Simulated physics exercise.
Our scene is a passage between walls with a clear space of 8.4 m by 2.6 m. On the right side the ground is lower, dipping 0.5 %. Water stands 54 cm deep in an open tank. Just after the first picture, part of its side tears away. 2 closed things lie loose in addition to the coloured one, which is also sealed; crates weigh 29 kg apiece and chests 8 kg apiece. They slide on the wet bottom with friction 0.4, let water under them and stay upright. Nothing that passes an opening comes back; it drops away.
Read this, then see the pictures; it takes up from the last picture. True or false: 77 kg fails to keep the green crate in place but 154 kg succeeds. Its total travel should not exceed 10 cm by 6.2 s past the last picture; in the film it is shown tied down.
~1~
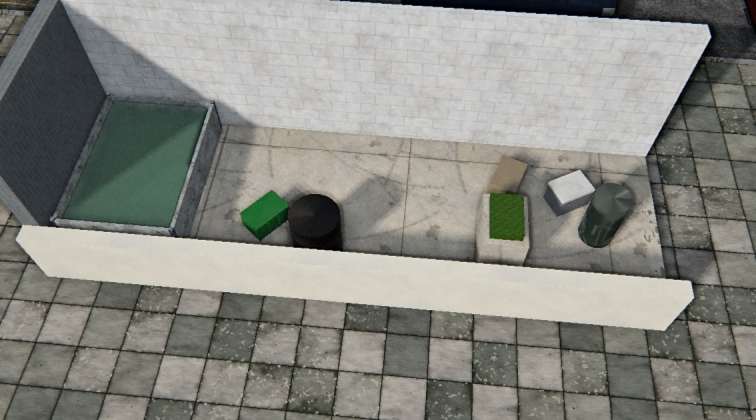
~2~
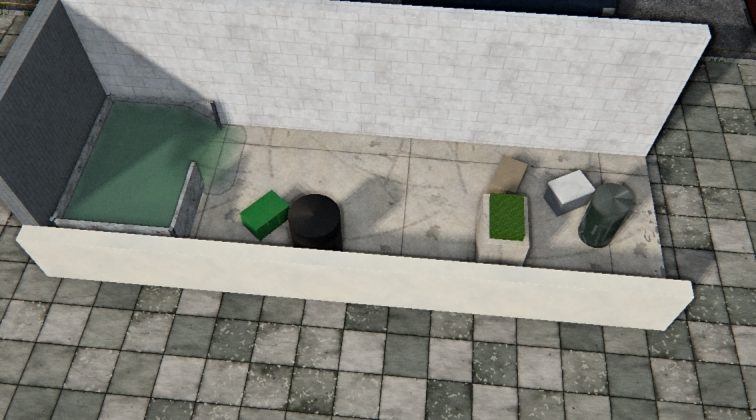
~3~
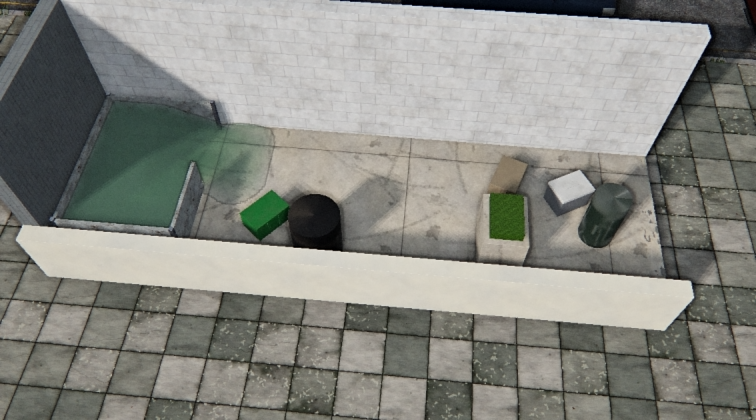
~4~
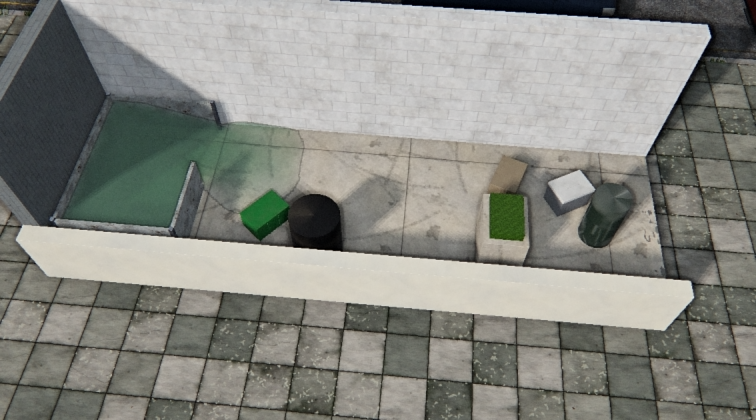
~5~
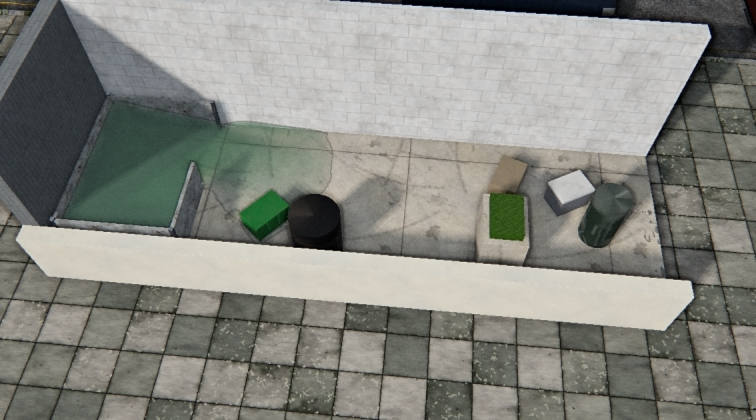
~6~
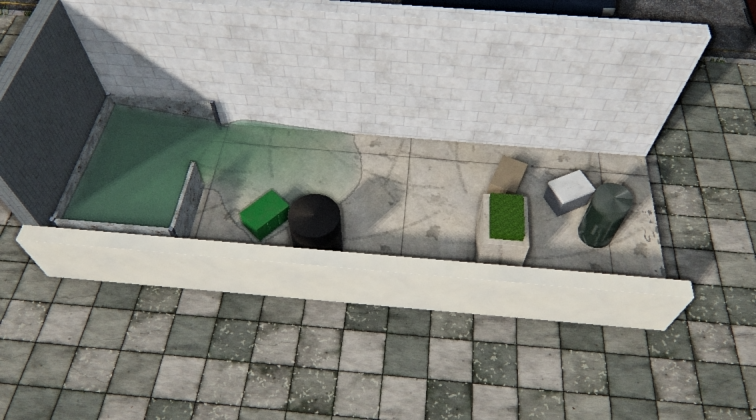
False - 77 kg already succeeds.
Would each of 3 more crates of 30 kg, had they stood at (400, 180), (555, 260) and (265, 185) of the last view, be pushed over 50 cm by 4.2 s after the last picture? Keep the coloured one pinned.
Well, the first one's too far, the next one's not that far and the last one's too far.
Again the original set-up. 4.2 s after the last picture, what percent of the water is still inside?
About 82 per cent.
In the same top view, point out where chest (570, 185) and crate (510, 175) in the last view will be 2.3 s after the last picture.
Near (639, 183) and (600, 180).
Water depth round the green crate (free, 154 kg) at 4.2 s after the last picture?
Close to 2 cm deep.
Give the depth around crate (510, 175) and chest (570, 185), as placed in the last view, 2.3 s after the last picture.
First about 10 cm, second about 5 cm.
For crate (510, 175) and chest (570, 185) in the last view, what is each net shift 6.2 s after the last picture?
Taking them in the order asked, one is washed out, then the other is gone out.
Then, 0.6 s after the last picture the green crate would be 0 cm from its start with 77 kg and 0 cm from its start with 154 kg; 3 cm of water round it then.
Then, 2.3 s after the last picture the green crate would be 0 cm from its start with 77 kg and 0 cm from its start with 154 kg; 4 cm of water round it then.
Then, 4.2 s after the last picture the green crate would be 0 cm from its start with 77 kg and 0 cm from its start with 154 kg; 2 cm of water round it then.
Then, 6.2 s after the last picture the green crate would be 0 cm from its start with 77 kg and 0 cm from its start with 154 kg; 4 cm of water round it then.
